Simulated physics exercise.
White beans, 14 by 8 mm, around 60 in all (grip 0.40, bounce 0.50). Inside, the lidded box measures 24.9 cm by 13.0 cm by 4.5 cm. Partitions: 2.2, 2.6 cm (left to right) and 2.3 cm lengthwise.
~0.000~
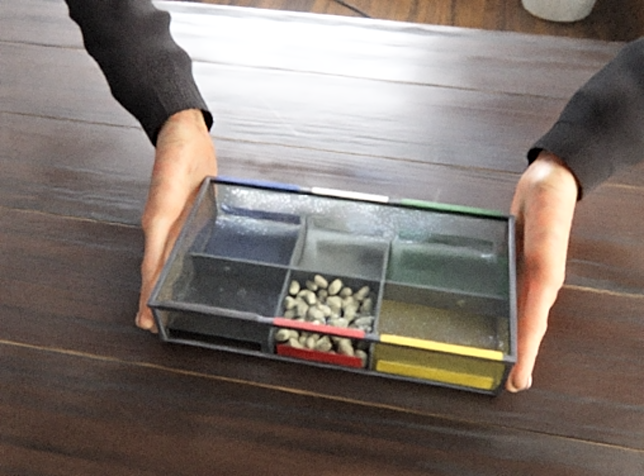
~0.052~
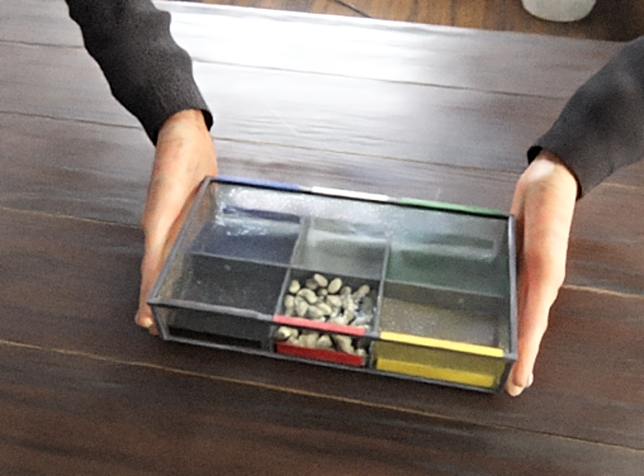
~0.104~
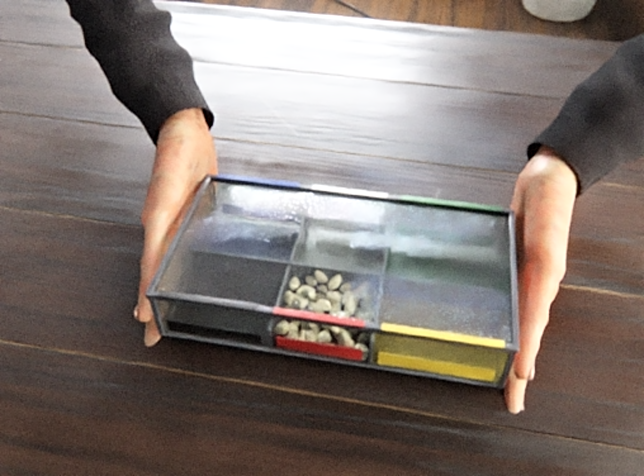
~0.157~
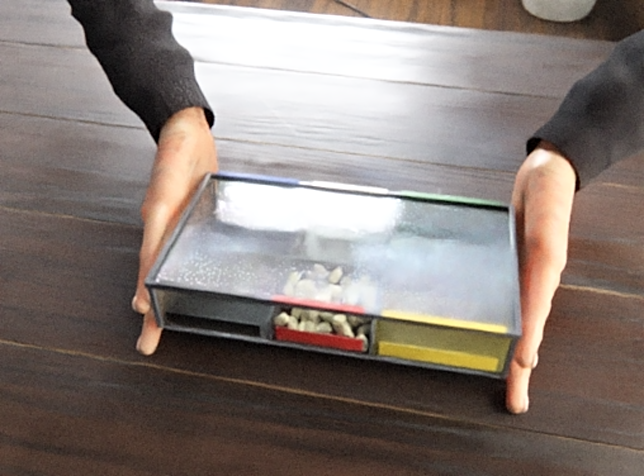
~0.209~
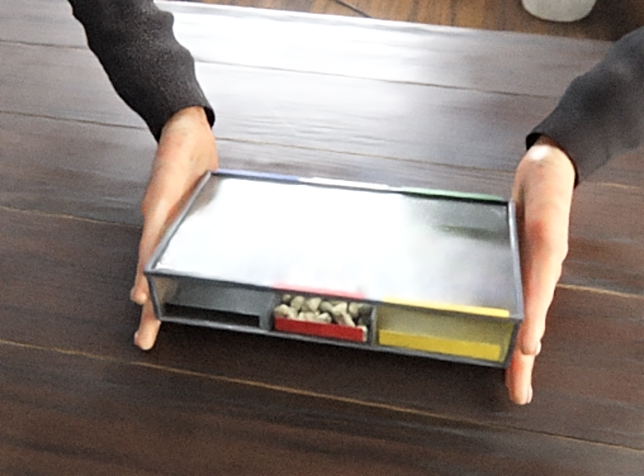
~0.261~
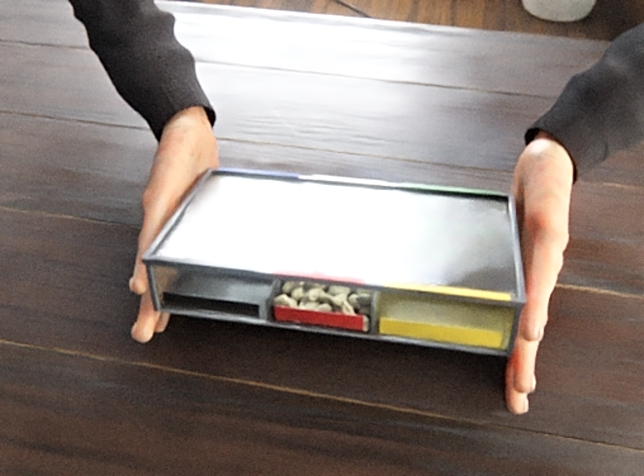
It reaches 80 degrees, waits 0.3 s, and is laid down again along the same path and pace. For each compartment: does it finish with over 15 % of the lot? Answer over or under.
Red over, blue over, green under, yellow under, white over, black under.
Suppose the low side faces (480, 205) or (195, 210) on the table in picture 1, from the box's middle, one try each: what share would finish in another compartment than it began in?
About 50 and 45 per cent.
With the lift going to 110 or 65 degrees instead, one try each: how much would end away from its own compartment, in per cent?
Some 100 and 10 per cent.
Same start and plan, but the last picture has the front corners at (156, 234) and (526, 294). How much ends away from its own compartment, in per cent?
In that case some 35 per cent.
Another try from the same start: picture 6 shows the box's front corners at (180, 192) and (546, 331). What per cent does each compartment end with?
Red 45; blue 0; green 55; yellow 0; white 0; black 0.
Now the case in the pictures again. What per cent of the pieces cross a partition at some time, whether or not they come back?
About 45 per cent.
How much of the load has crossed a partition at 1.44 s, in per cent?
Roughly 25 per cent.
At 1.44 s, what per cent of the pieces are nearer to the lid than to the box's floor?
Some 20 per cent.
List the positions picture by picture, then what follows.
In the first picture, box tilt 0 degrees, front corners at (154, 302) and (510, 358); red 100 %.
In the second picture, box tilt 1 degrees, front corners at (154, 300) and (511, 355).
In the third picture, box tilt 3 degrees, front corners at (153, 293) and (512, 346), lowest corner left back.
In the fourth picture, box tilt 7 degrees, front corners at (152, 282) and (515, 332), lowest corner left back.
In the fifth picture, box tilt 10 degrees, front corners at (151, 271) and (517, 317), lowest corner left back.
In the sixth picture, box tilt 14 degrees, front corners at (150, 259) and (519, 301), lowest corner left back; red 100 %. Its pace works out near 70 degrees a second.
After 1.44 s, tilt 80 degrees; red 75 %, blue 5 %, white 20 %.
After 2.22 s, tilt 41 degrees; red 55 %, blue 20 %, white 25 %.
Then, at 3.03 s, tilt 0 degrees; red 55 %, blue 20 %, white 25 %.
At rest (3.7 s), red 55 %, blue 20 %, green 0 %, yellow 0 %, white 25 %, black 0 %.
